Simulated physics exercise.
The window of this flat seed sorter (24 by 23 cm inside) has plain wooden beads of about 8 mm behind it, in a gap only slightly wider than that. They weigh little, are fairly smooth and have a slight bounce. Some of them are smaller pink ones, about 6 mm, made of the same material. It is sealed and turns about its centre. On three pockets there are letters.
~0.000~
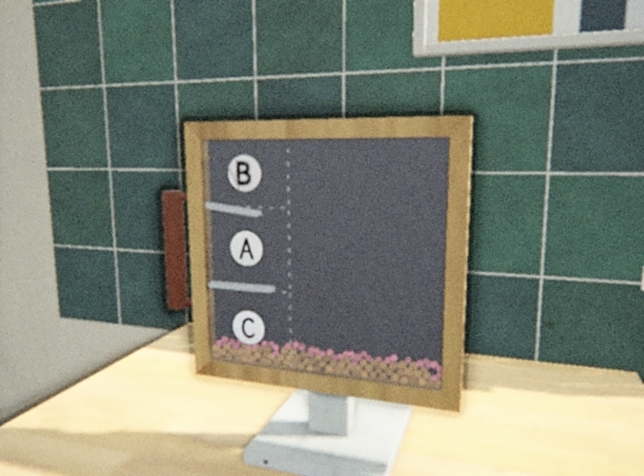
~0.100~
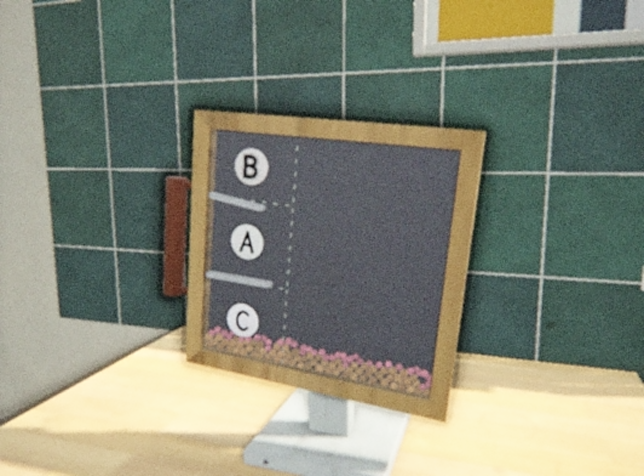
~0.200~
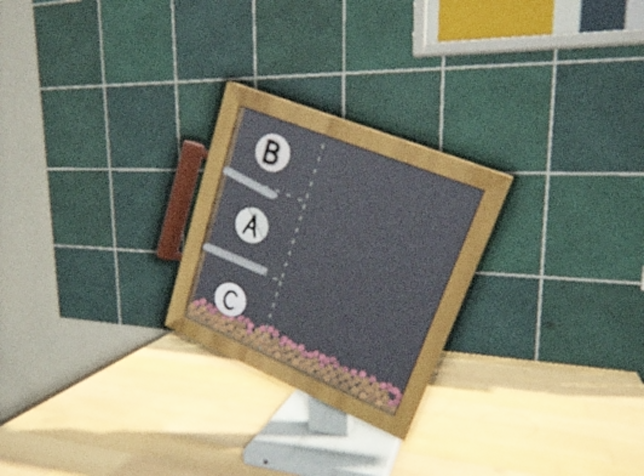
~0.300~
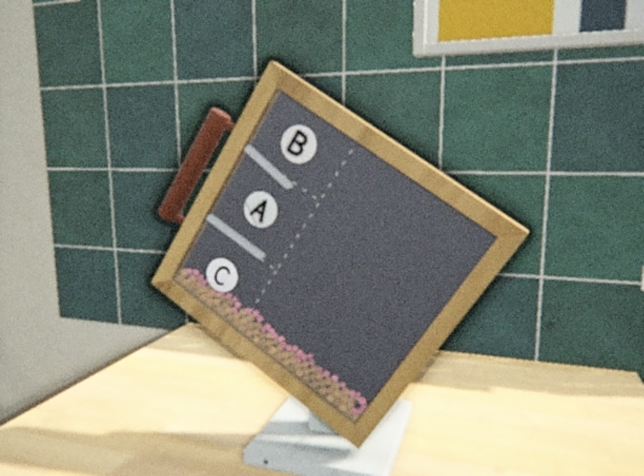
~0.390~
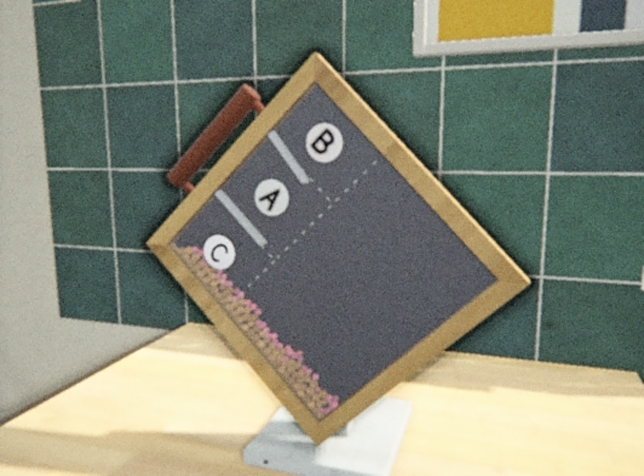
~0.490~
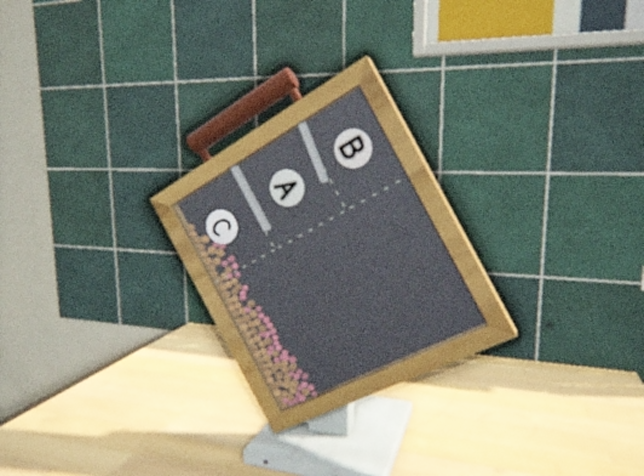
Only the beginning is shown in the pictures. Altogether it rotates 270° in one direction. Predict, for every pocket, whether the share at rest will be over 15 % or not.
A: Not over; B: Over; C: Not over.
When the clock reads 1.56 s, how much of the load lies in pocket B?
About 15 % of the load.
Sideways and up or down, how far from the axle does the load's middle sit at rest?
The middle sits around 8 cm left of it and 8 cm below it.
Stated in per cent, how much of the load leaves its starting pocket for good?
I'd say something like 100 percent.
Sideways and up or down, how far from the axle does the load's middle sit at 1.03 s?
The middle sits around 6 cm left of it and 9 cm below it.
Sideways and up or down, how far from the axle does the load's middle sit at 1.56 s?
Offset: Approx. 9 cm left, 5 cm below.
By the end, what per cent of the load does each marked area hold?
In per cent: Pocket A gets 5, pocket B gets 95, pocket C gets 0.
After 1.03 s, it stands 138° clockwise; the beads' middle is 6 cm left of and 9 cm below the centre; nothing in the marked areas.
After 1.56 s, it has come round 215° clockwise; the beads' middle is 9 cm left of and 5 cm below the centre; B 15 %.
After 2.02 s, it has come round 270° clockwise; the beads' middle is 8 cm left of and 8 cm below the centre; A 5 %, B 95 %.
At rest by 2.8 s, it has come round 270° clockwise; A 5 %, B 95 %, C 0 %.
